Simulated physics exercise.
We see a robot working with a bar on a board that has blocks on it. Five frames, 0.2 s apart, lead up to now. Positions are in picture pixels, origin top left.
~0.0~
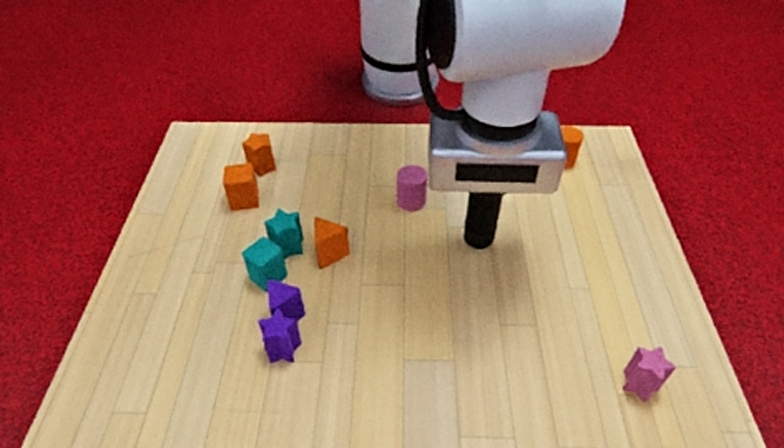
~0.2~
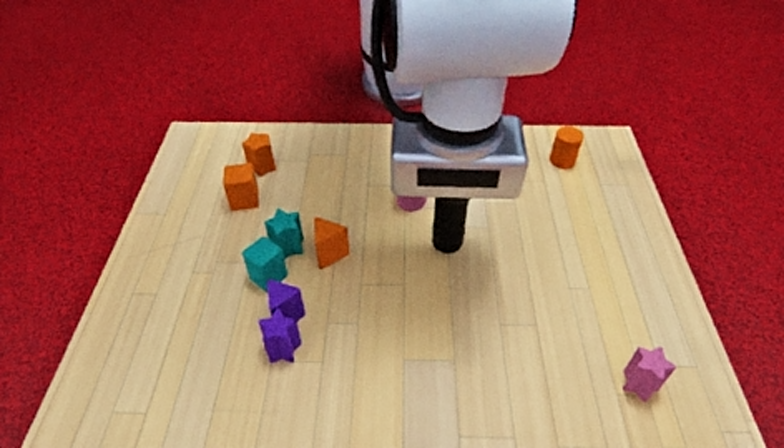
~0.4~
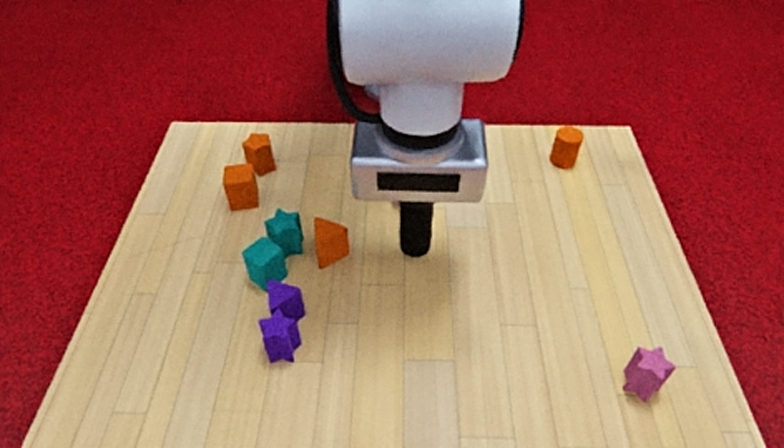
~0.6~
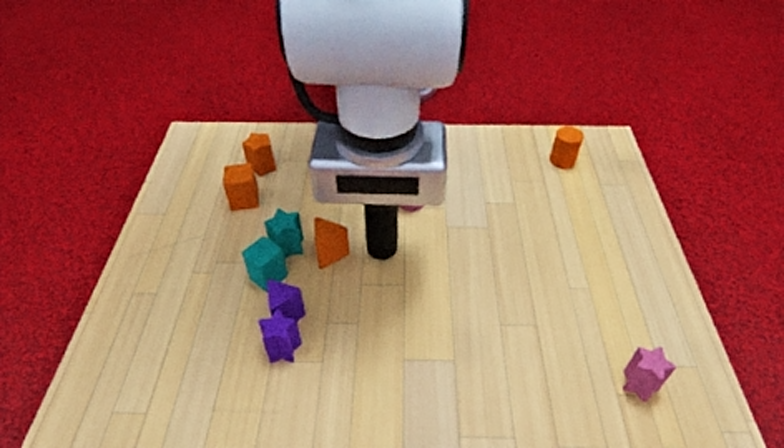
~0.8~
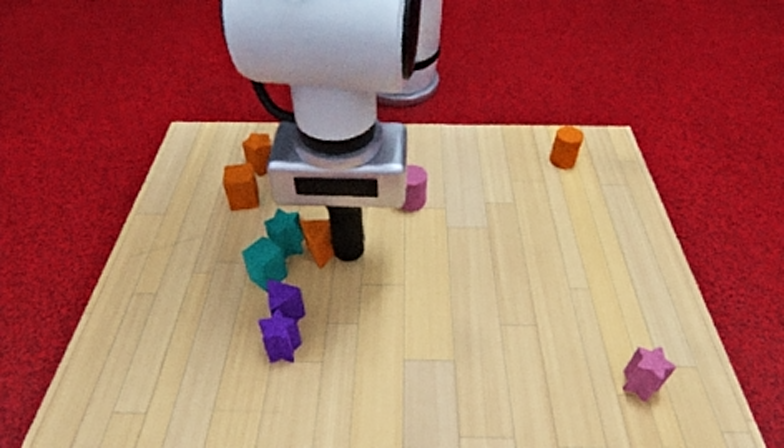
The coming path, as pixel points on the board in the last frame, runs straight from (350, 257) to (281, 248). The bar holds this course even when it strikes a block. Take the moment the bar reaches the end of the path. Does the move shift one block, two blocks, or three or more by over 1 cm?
I expect two blocks to be moved by more than 1 cm.
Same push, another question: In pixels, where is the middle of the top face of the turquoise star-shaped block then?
Pixel (221, 213).
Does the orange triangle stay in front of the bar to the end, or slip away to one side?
It remains before the bar.
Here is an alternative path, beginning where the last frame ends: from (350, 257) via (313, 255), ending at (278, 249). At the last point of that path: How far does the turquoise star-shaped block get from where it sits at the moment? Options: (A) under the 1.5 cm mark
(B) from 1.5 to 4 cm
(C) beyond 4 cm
C: Beyond 4 cm.
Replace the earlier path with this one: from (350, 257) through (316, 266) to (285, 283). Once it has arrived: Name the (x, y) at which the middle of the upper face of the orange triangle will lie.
Around pixel (298, 222).
The first path, step by step. Halfway along, bar (313, 246); turquoise star-shaped block (255, 217); orange triangle (285, 220).
At the end, bar (279, 241); turquoise square not moved; turquoise star-shaped block (221, 213), turned 15° anticlockwise; orange triangle (251, 214).
